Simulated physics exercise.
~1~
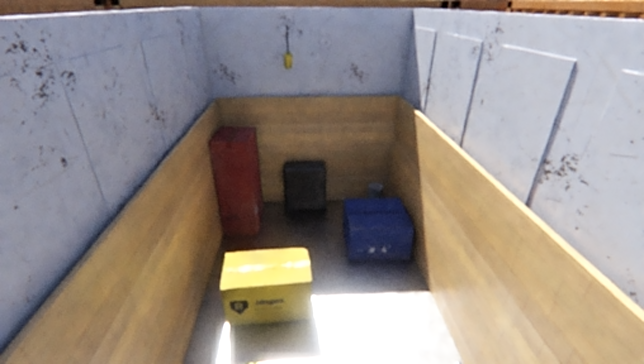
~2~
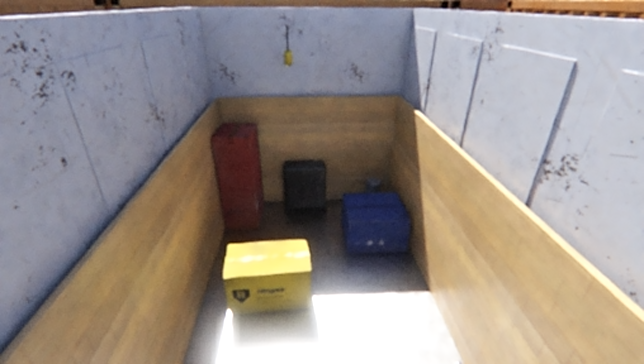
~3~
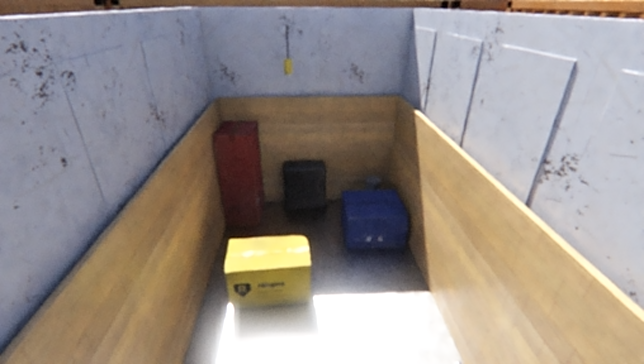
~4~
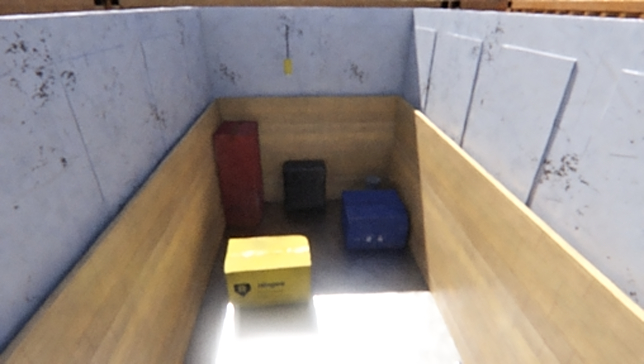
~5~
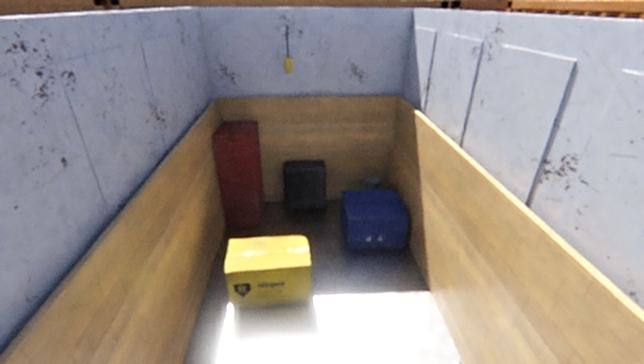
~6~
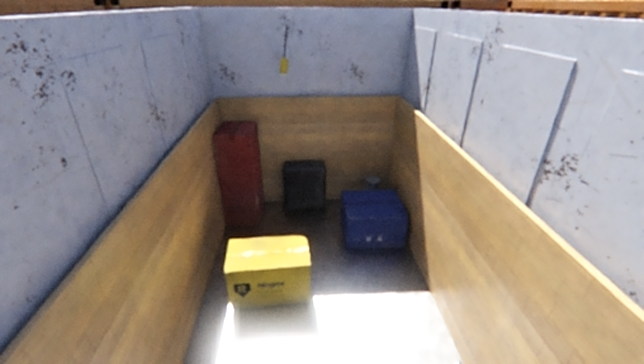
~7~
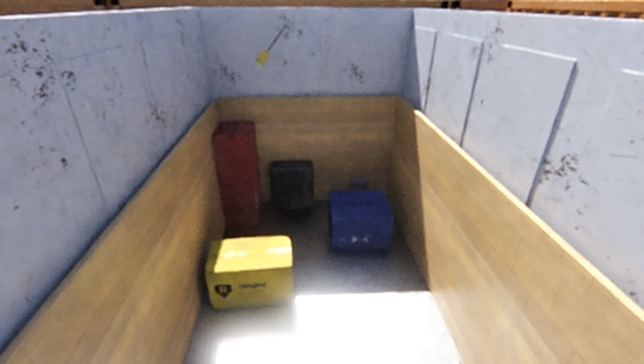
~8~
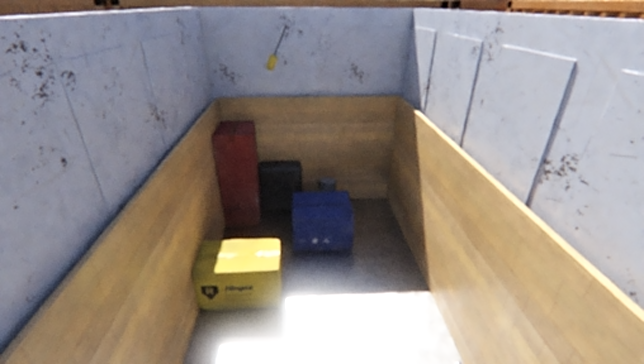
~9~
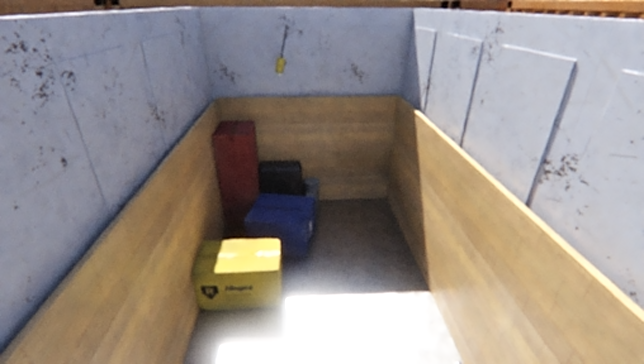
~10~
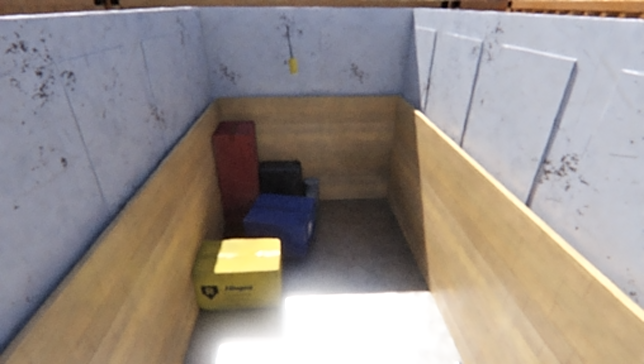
The yellow and blue boxes in the van's load bay shifted slightly forward and sat still, then they slid left with the black case and a small grey object, ending bunched near the upright red box, leaving the right side empty.
